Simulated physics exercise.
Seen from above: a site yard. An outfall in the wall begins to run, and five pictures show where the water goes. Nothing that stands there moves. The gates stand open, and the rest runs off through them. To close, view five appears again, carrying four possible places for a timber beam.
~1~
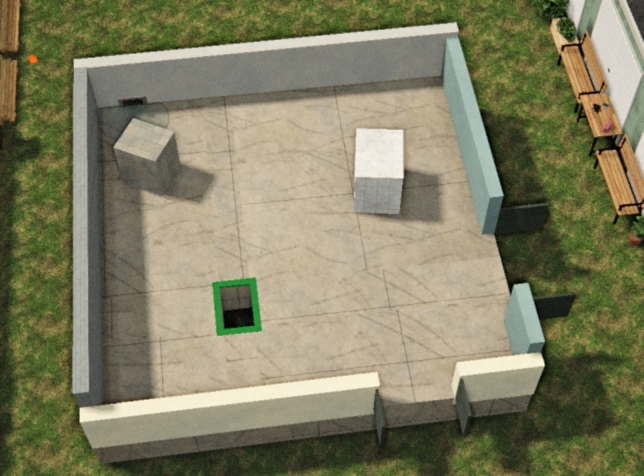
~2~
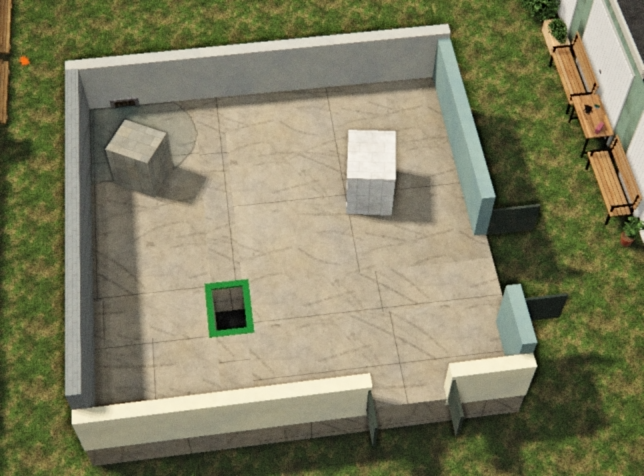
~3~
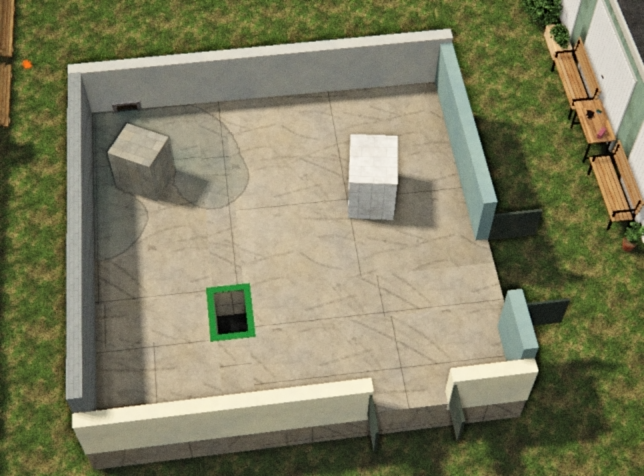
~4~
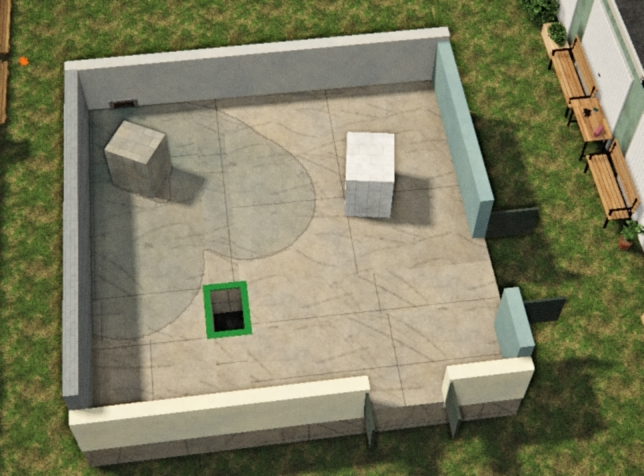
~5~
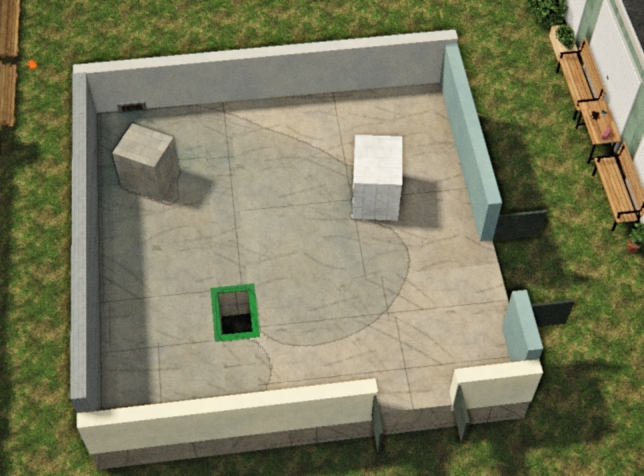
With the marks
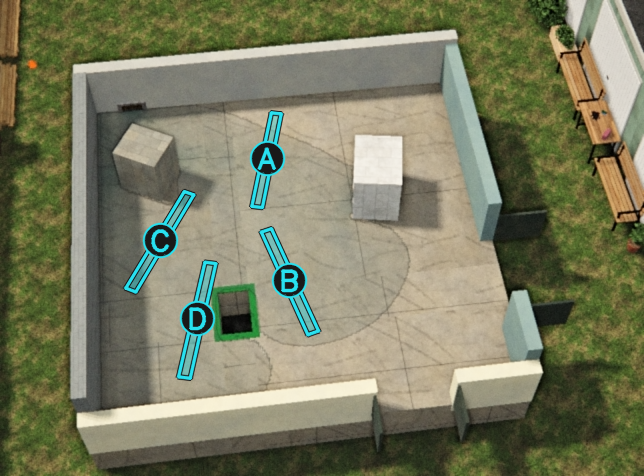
Water spreads from the upper left across the paved yard and reaches the green-edged drain.
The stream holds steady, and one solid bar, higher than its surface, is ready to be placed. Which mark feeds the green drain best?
I would pick spot A.
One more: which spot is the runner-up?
That is spot B.
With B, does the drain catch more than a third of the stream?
No, it does not.
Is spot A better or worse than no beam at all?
It is better.
In cyan, A from (257, 206) to (276, 113); B from (266, 230) to (313, 332); C from (130, 290) to (189, 193); D from (184, 377) to (210, 262).
Choosing A, about 38 % of the stream goes into the green drain, about 60 % out by the gates.
Choosing B, about 23 % of the stream goes into the green drain, about 77 % out by the gates.
Choosing C, about 5 % of the stream goes into the green drain, about 94 % out by the gates.
Choosing D, about 5 % of the stream goes into the green drain, about 95 % out by the gates.
